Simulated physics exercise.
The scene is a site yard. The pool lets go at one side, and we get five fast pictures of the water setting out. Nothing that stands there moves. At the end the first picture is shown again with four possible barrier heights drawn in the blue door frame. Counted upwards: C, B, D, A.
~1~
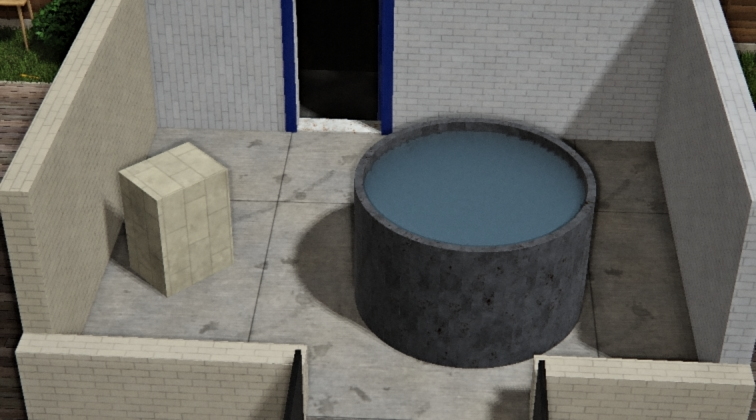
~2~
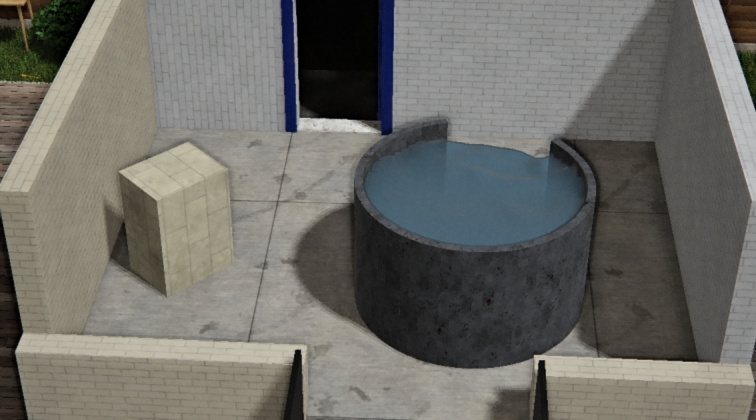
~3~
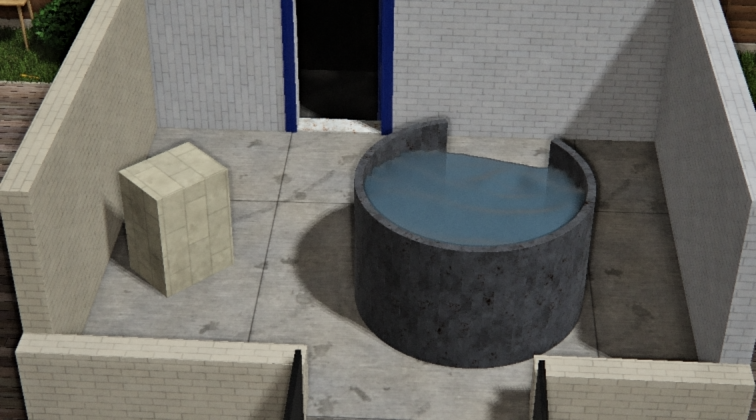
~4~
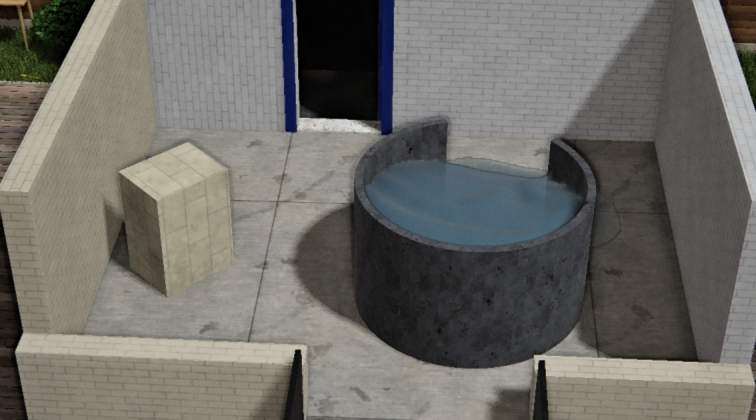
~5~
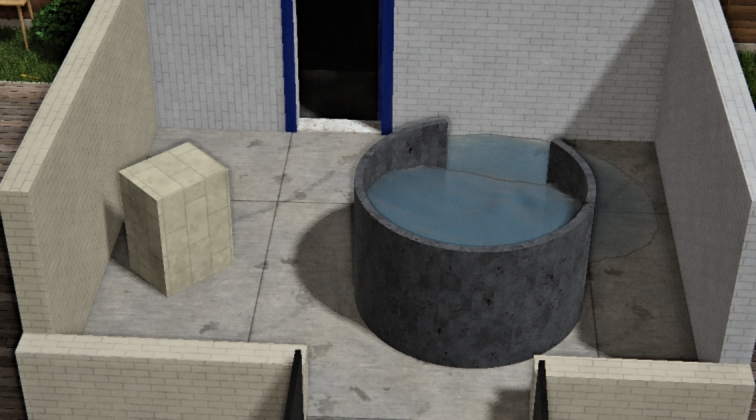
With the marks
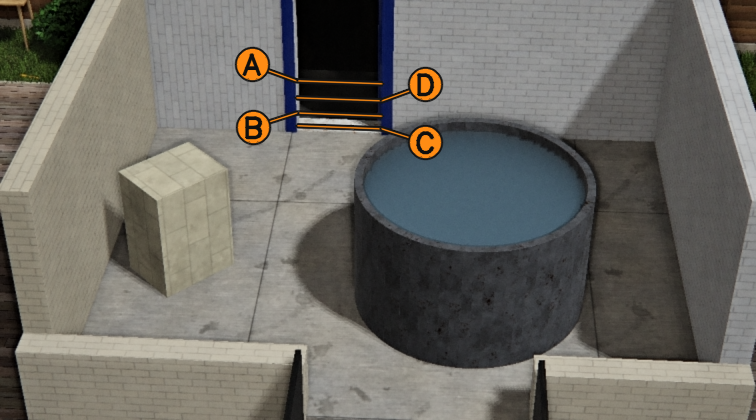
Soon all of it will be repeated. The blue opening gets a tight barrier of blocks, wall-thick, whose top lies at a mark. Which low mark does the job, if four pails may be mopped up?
B is the one.
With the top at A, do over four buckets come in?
No, that is safe.
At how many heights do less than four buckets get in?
Three of the four.
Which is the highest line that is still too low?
Line C.
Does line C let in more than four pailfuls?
Yes, that goes wrong.
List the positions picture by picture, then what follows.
The first frame shows water in the pool at rest, its middle at (474, 188); foot of the blue doorway at (339, 133); open gate at (420, 345).
In the second frame, water covers 2 % of the ground, its front hidden from here.
In the third frame, water covers 5 % of the ground, its front hidden from here.
In the fourth frame, water covers 12 % of the ground, its front hidden from here.
In the fifth frame, water covers 22 % of the ground, its front hidden from here.
In orange, A at (339, 82); B at (339, 114); C at (339, 127); D at (339, 99); from the bottom up C, B, D, A.
If A is chosen, nothing gets over.
If B is chosen, a splash gets over, under a bucket.
If C is chosen, about 11 bucketfuls get in.
If D is chosen, nothing gets over.
